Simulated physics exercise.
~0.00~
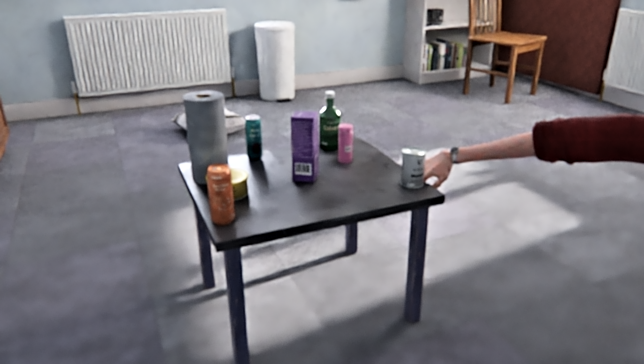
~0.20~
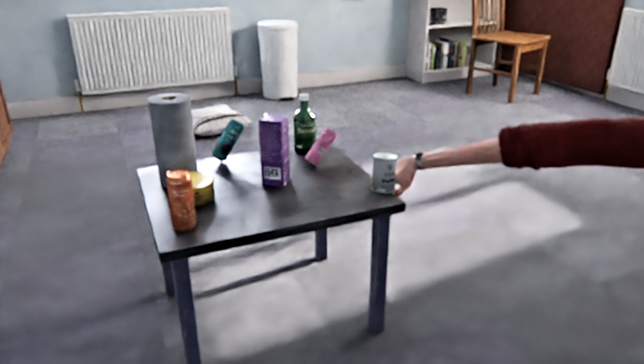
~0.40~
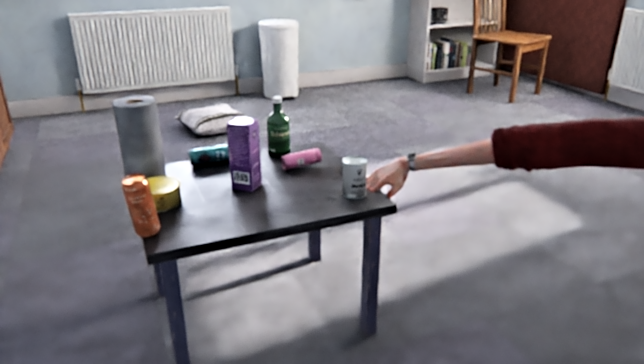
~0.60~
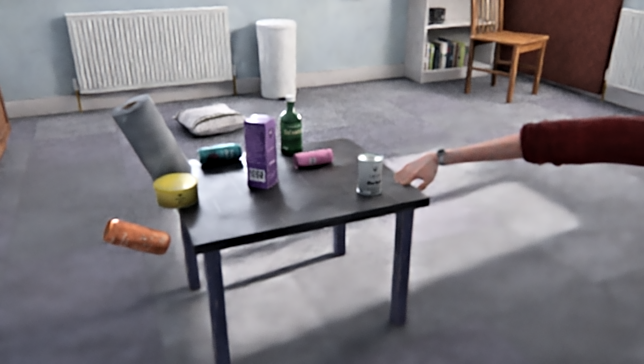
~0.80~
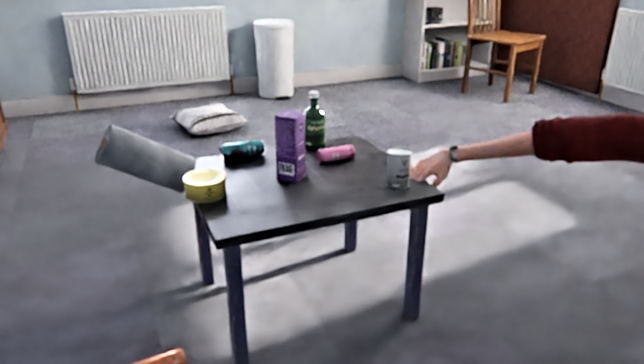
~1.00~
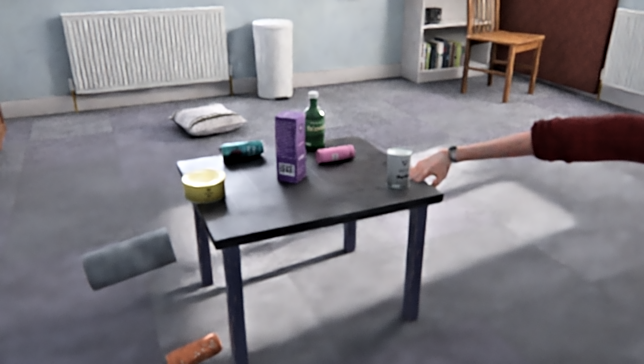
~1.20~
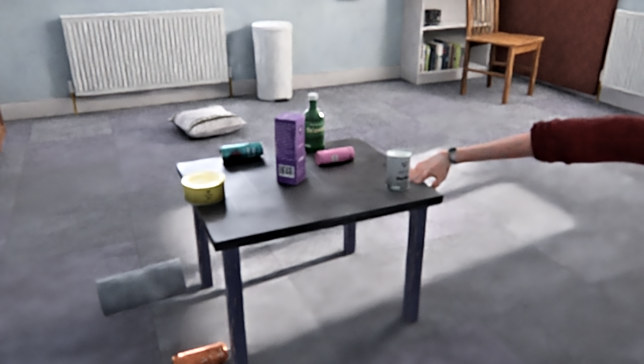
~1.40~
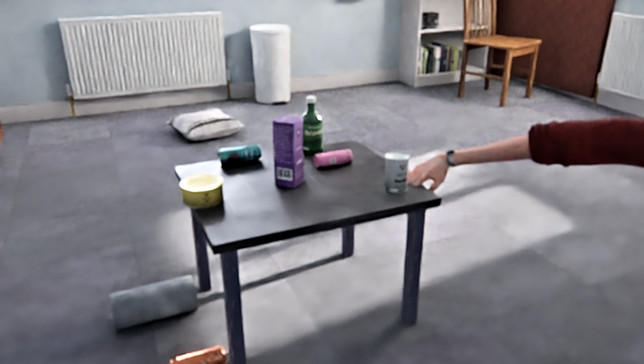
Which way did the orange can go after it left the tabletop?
It went down, dropping past the left side of the table to the floor.
A hand pulled a small dark table to the left and then back to the right, toppling a teal can and a pink container on top, while an orange can and a grey roll fell off the left side and ended up on the floor.
